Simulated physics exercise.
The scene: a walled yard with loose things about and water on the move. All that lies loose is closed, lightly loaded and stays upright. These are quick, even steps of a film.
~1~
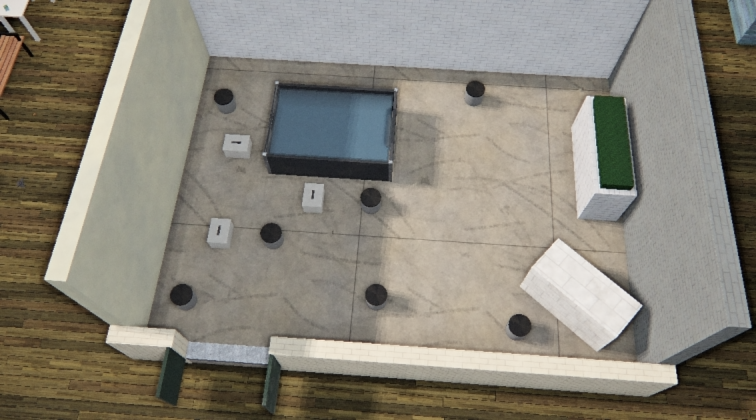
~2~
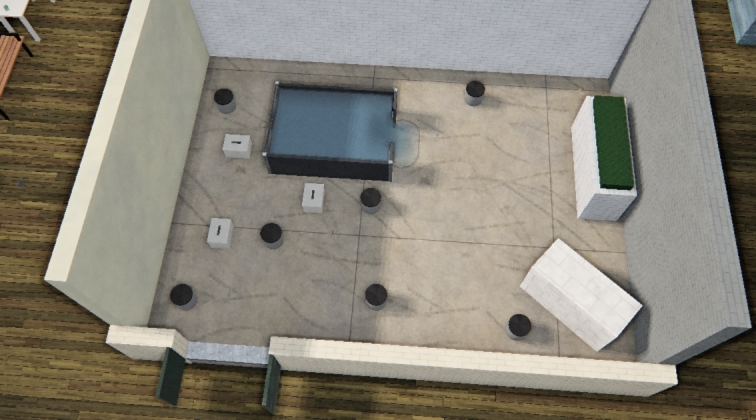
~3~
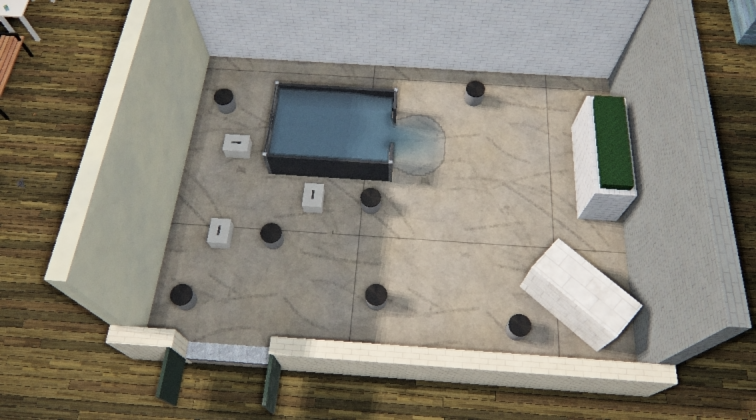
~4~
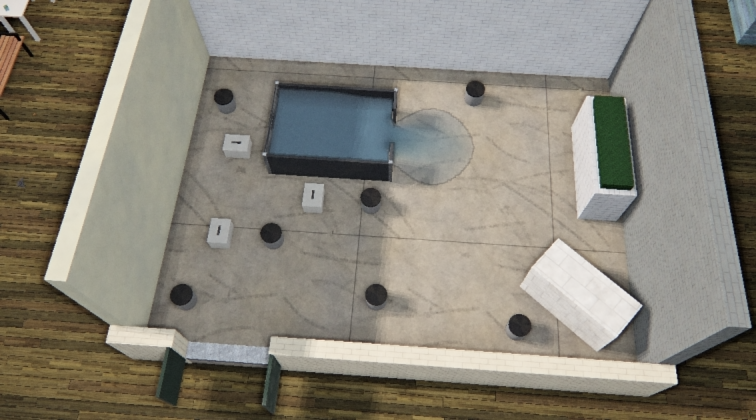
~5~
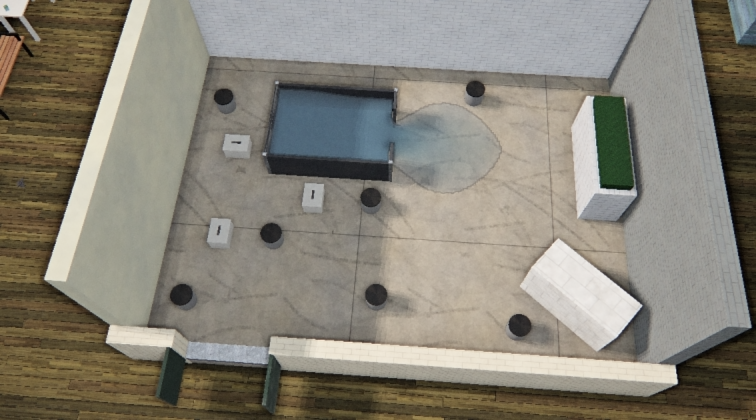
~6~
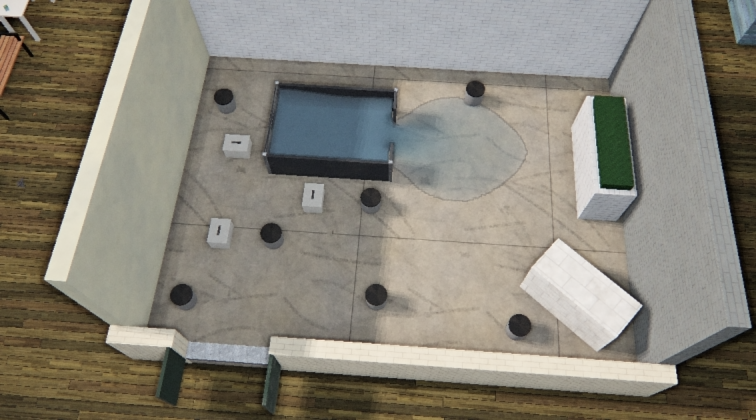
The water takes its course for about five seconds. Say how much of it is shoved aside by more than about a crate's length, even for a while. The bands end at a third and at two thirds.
That comes to not even a third.
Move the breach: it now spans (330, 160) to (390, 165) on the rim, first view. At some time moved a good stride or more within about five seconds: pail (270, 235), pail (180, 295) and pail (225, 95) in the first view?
In that order: No, swept aside, under that.
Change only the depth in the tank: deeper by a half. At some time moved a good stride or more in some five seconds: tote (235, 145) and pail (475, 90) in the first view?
As listed: Less than that, yes.
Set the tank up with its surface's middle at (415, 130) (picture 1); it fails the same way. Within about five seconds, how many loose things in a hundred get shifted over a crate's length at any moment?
Near 10 in a hundred.
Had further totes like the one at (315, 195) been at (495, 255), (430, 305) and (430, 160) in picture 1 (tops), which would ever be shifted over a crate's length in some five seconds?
One after the other: Not that far, less than that, yes.
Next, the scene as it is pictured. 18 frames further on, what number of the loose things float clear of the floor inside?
It comes to 1.
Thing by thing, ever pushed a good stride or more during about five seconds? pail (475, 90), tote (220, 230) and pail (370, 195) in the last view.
In turn: Pushed that far, short of that, never so far.
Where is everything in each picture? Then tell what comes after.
The first frame shows a pail at (476, 89), on the bottom; a tote at (313, 195), on the bottom; 0 of 10 have shifted.
The second frame shows a pail at (476, 89), on the bottom; a tote at (313, 195), on the bottom; 0 of 10 have shifted.
The third frame shows a pail at (476, 89) rests on the ground; a tote at (313, 195) rests on the ground; 0 of 10 have shifted.
The fourth frame shows a pail at (476, 89), on the bottom; a tote at (313, 195) rests on the ground; 0 of 10 have shifted.
The fifth frame shows a pail at (476, 89), on the bottom; a tote at (313, 195) rests on the ground; 0 of 10 have shifted.
The sixth frame shows a pail at (476, 89) rests on the ground; a tote at (313, 195) rests on the ground; 0 of 10 have shifted.
A moment on, 0 of 10 are well off their spots; 0 afloat.
Next, 1 of 10 are well off their spots; 1 afloat.
Later, 1 of 10 are well off their spots; 1 afloat.
In the end, 1 of 10 are well off their spots, and 1 have been at some point; 2 afloat.
